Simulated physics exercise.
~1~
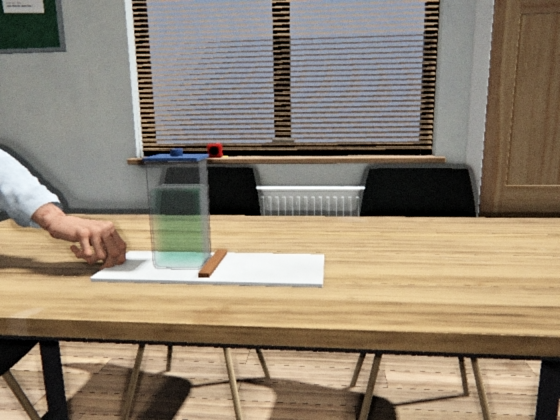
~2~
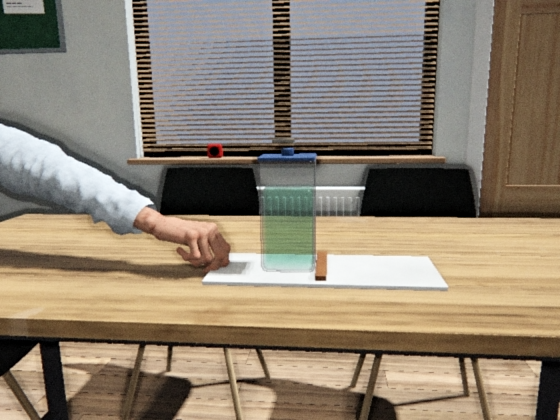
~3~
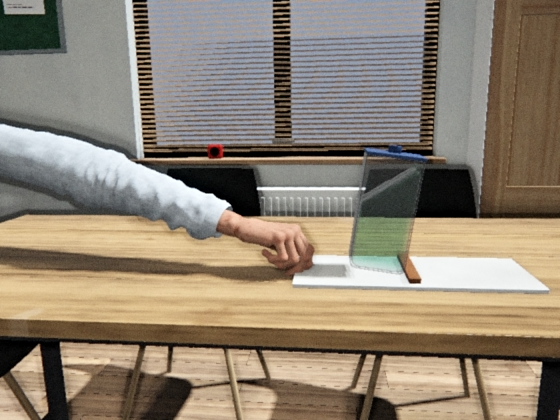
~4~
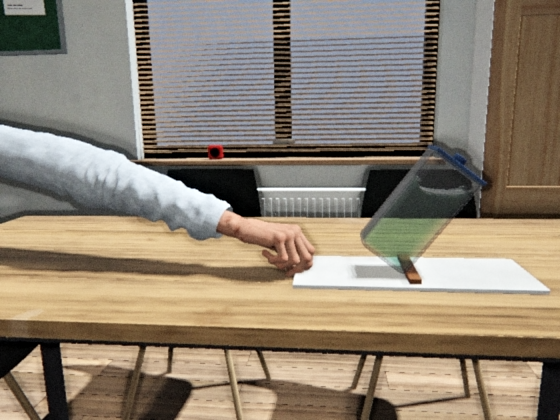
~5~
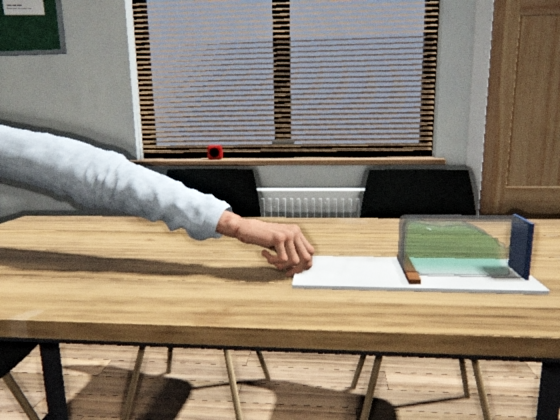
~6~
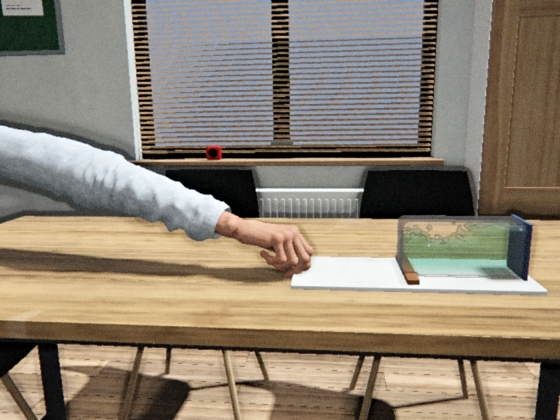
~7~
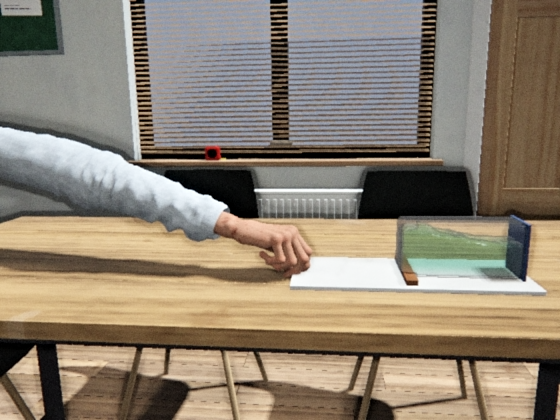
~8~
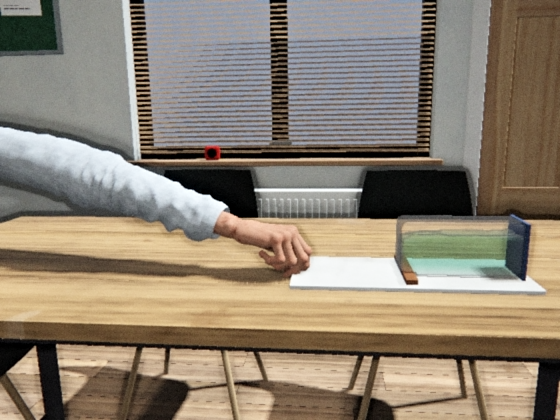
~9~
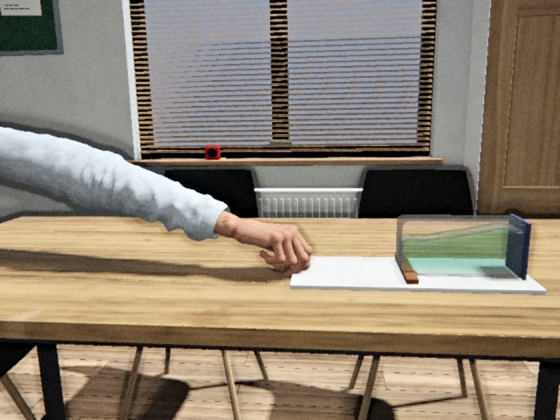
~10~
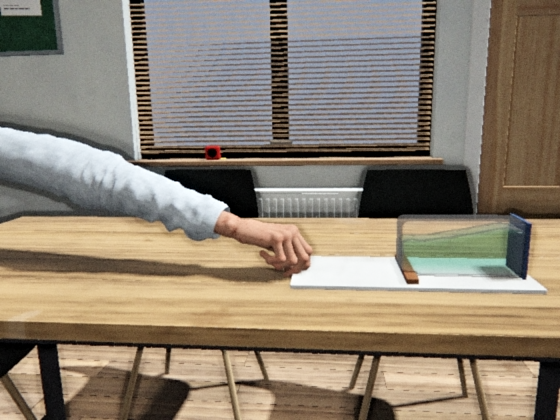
Square bottle of greenish water riding a hand-pushed white board rightward, tipping over a brown strip and ending on its side.
